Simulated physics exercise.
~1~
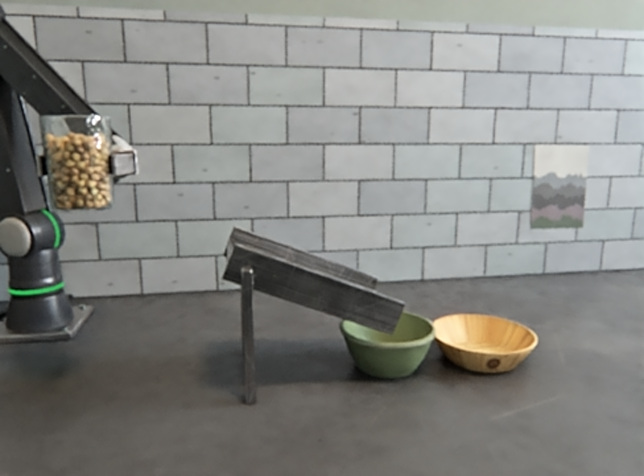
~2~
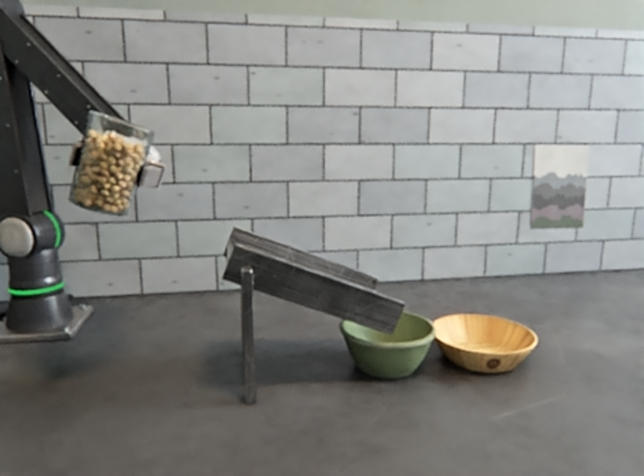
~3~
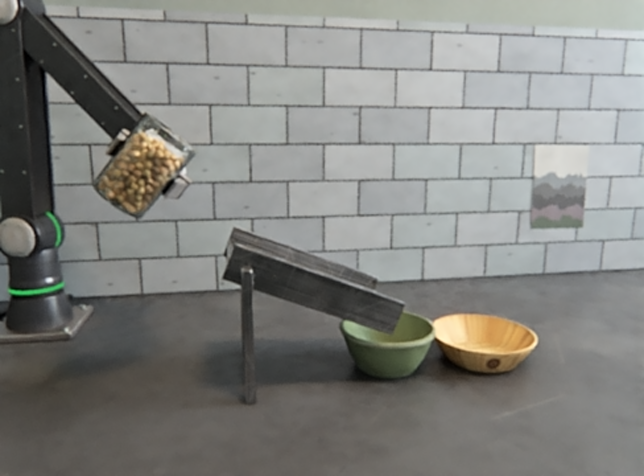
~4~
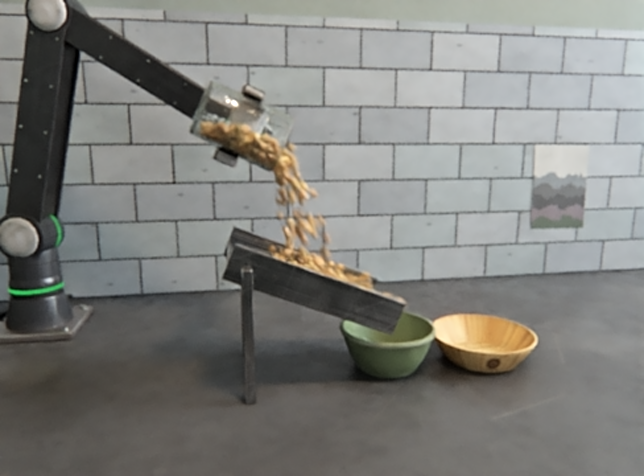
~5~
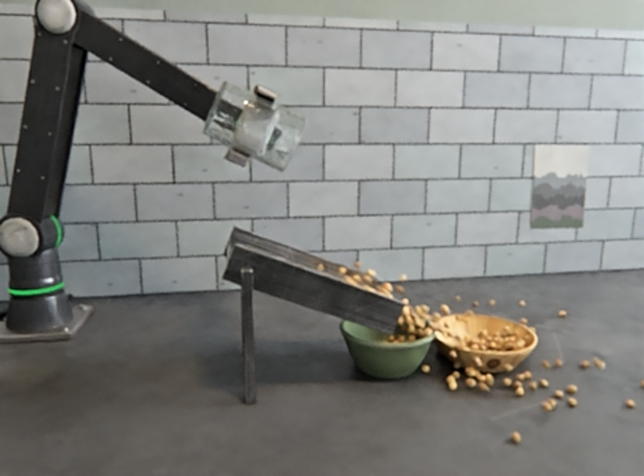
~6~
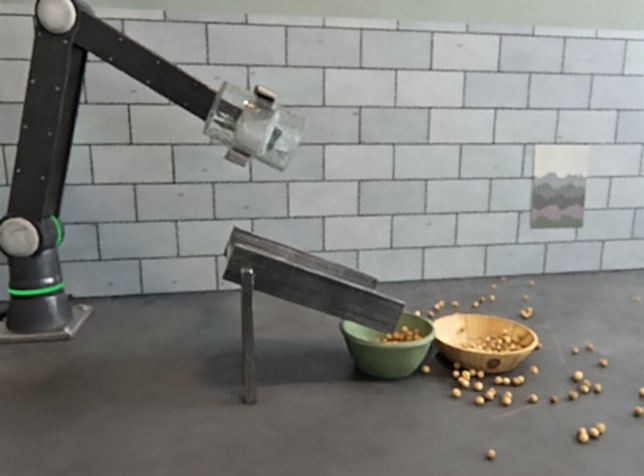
A dark robot arm with green rings stands at the left of a grey tabletop, seen from the side before a pale brick wall, gripping a clear tumbler full of chickpeas. A dark sloping chute on a leg leads down to a green bowl, with a wooden bowl to its right. The arm moves the tumbler right while tipping it forward, and the chickpeas pour onto the chute. They slide down and spray over both bowls, some bouncing across the table. Finally the emptied tumbler hangs tilted, with chickpeas in both bowls and many scattered around.
